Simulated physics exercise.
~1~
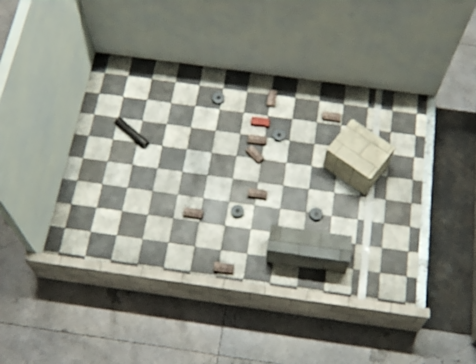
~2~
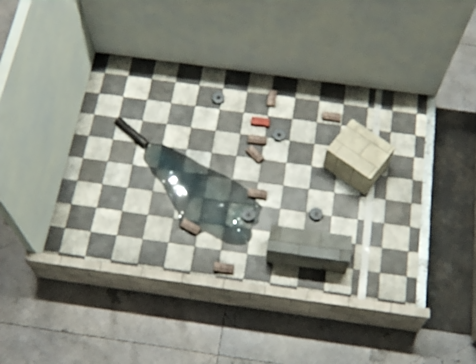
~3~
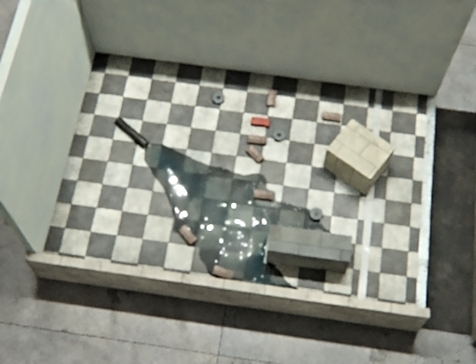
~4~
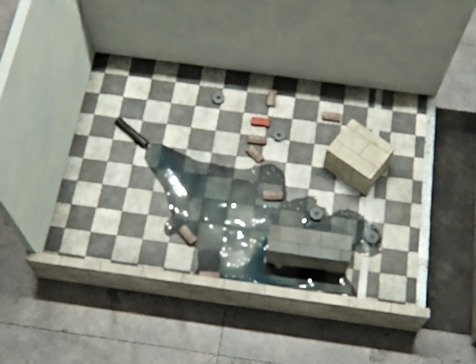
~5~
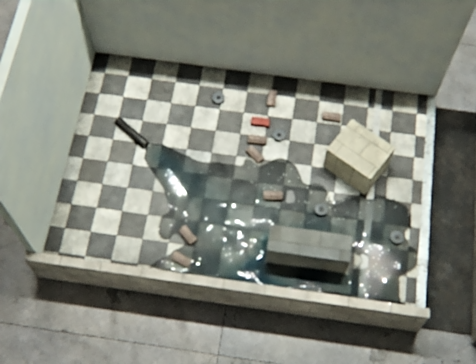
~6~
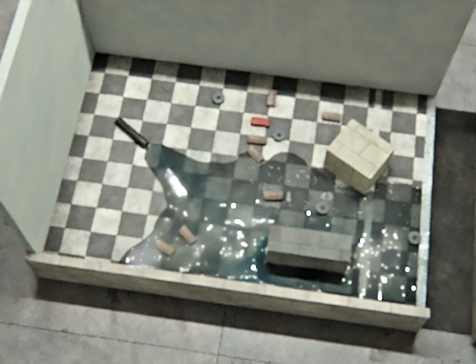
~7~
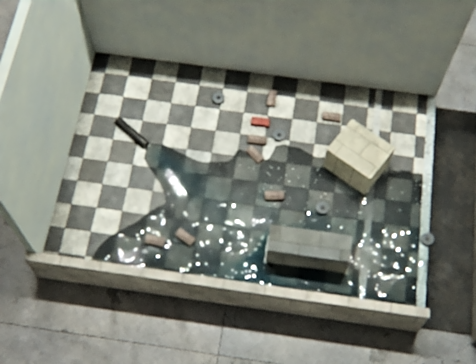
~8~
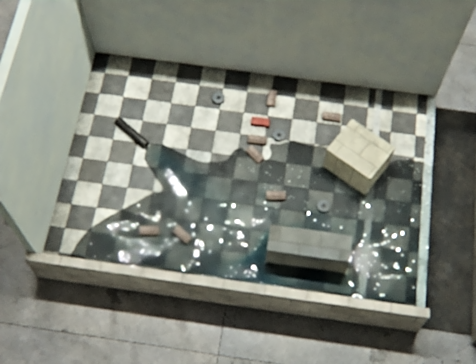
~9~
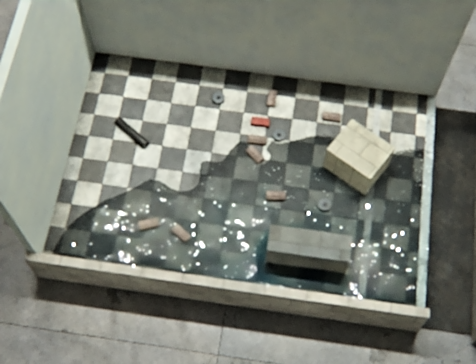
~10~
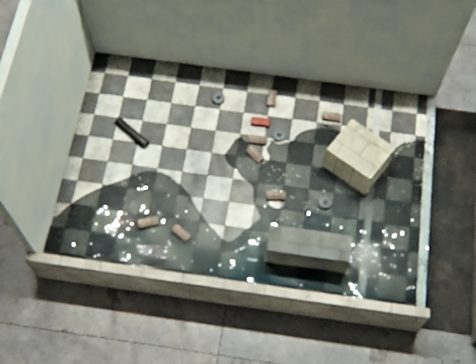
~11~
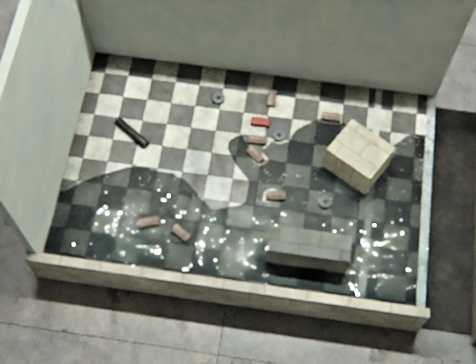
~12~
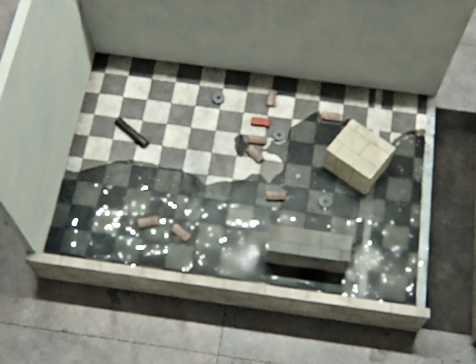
Water spreads over the black-and-white checkered floor of a walled hall, seen from above at an angle. A black pipe end lies at the upper left, with a pale block at the right, a grey bench-like block near the front, and small brown blocks and grey round lids scattered between them. The jet fans toward the front, then pools rightward around the grey block, carrying one lid past the right edge. Some brown blocks drift left as the water widens. The jet stops, and the pool spreads across the front, while the red block stays near the back, short of the stripe.
